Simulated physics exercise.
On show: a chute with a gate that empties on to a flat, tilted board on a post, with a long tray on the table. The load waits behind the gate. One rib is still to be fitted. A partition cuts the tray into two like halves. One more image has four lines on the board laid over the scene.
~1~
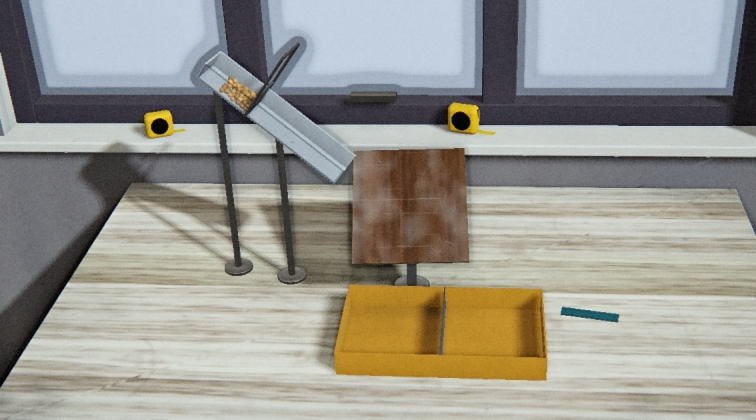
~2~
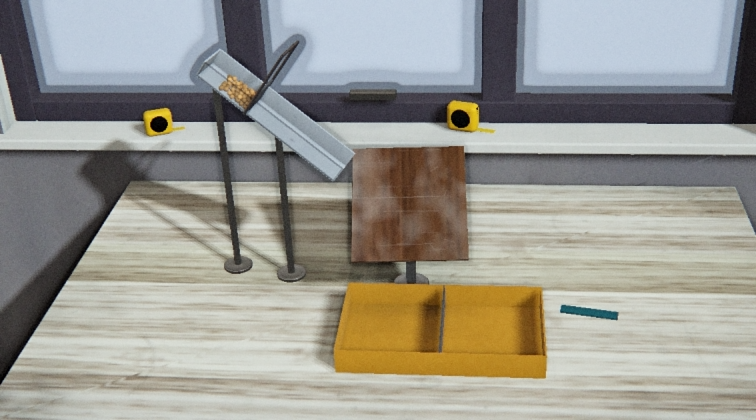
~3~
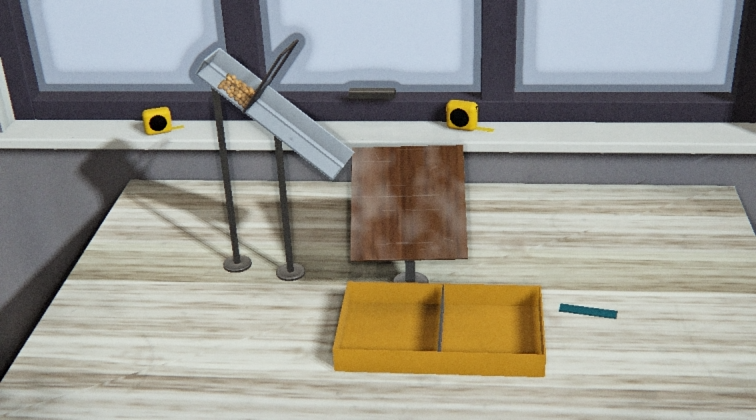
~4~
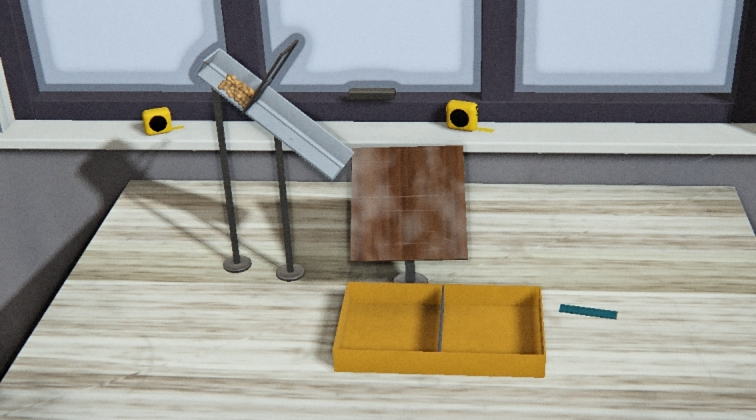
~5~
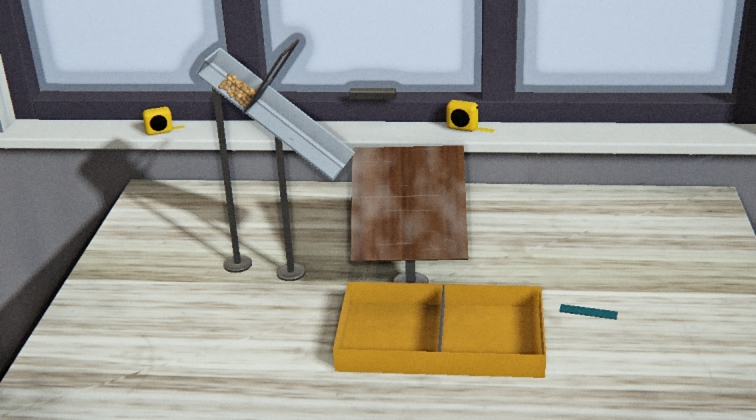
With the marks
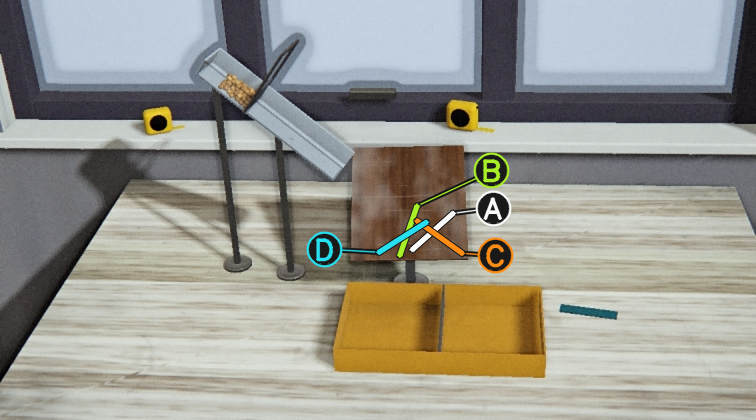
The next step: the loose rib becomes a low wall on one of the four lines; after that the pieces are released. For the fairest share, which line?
C is best.
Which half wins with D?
Left.
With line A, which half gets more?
Left.
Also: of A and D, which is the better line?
Here it is line D.
On the marked copy, line A from (453, 213) to (412, 249); line B from (417, 206) to (399, 255); line C from (416, 220) to (462, 253); line D from (426, 222) to (378, 252).
With A, of what is caught, almost all in the left half, just a few in the right.
With B, of what is caught, almost all in the left half, about a tenth in the right.
With C, of what is caught, roughly half in the left half, roughly half in the right.
With D, of what is caught, the larger part in the left half, roughly a quarter in the right.
